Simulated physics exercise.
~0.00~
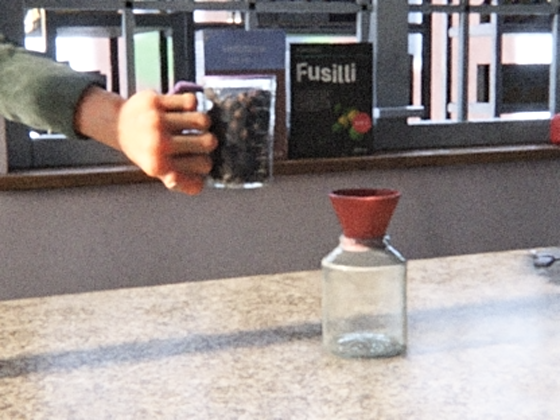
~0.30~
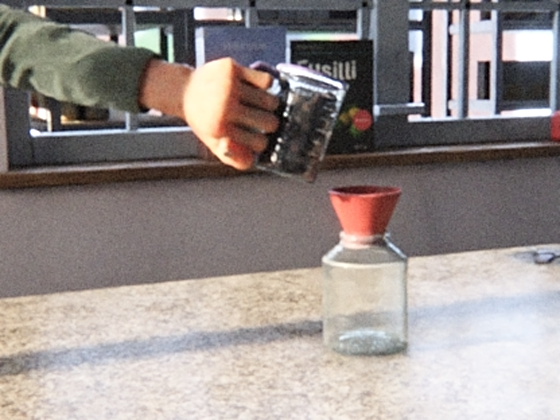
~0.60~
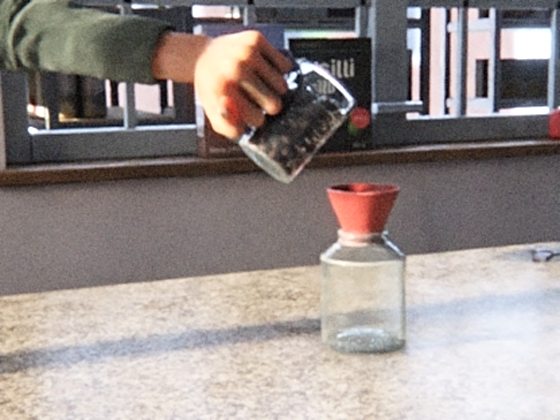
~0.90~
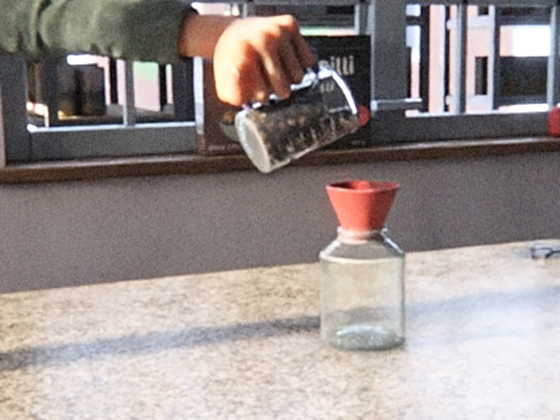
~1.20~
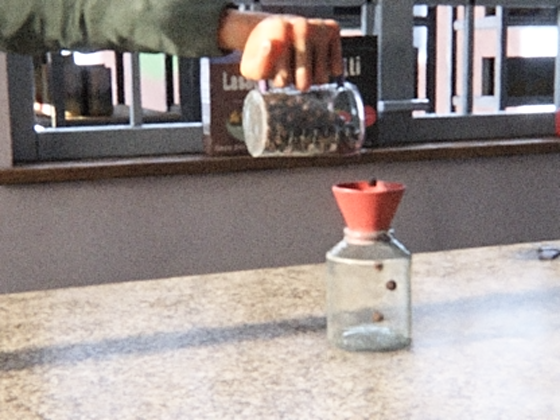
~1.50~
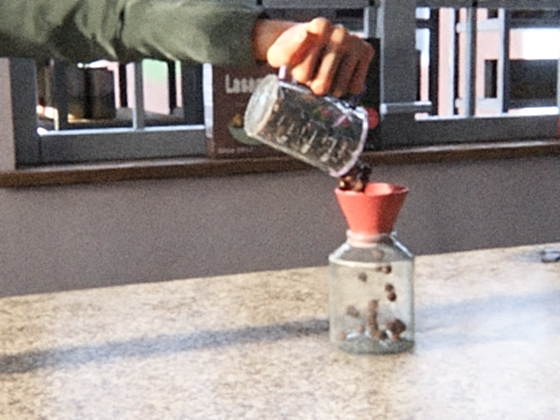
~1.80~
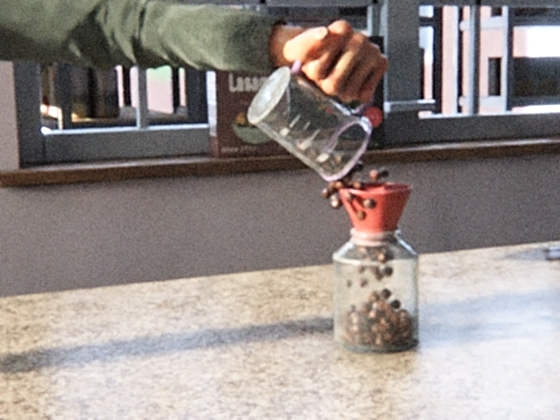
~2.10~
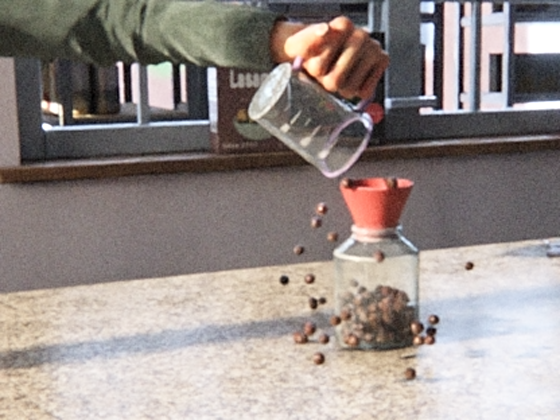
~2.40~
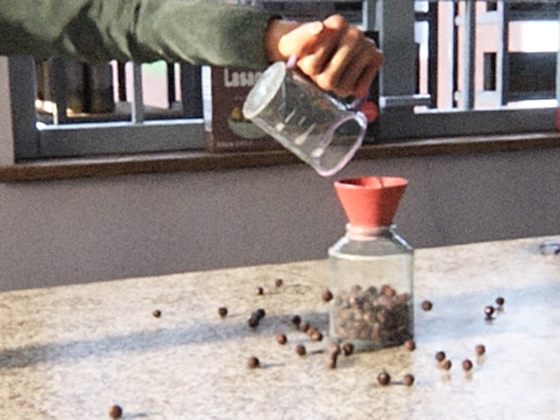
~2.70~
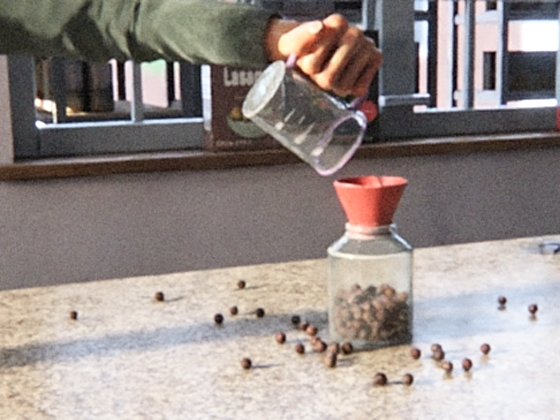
A hand in a green sleeve moved a clear measuring cup of dark chocolate balls right and tipped it over a red funnel in a glass jar; most tumbled inside, while some spilled and scattered across the counter, leaving the cup empty.
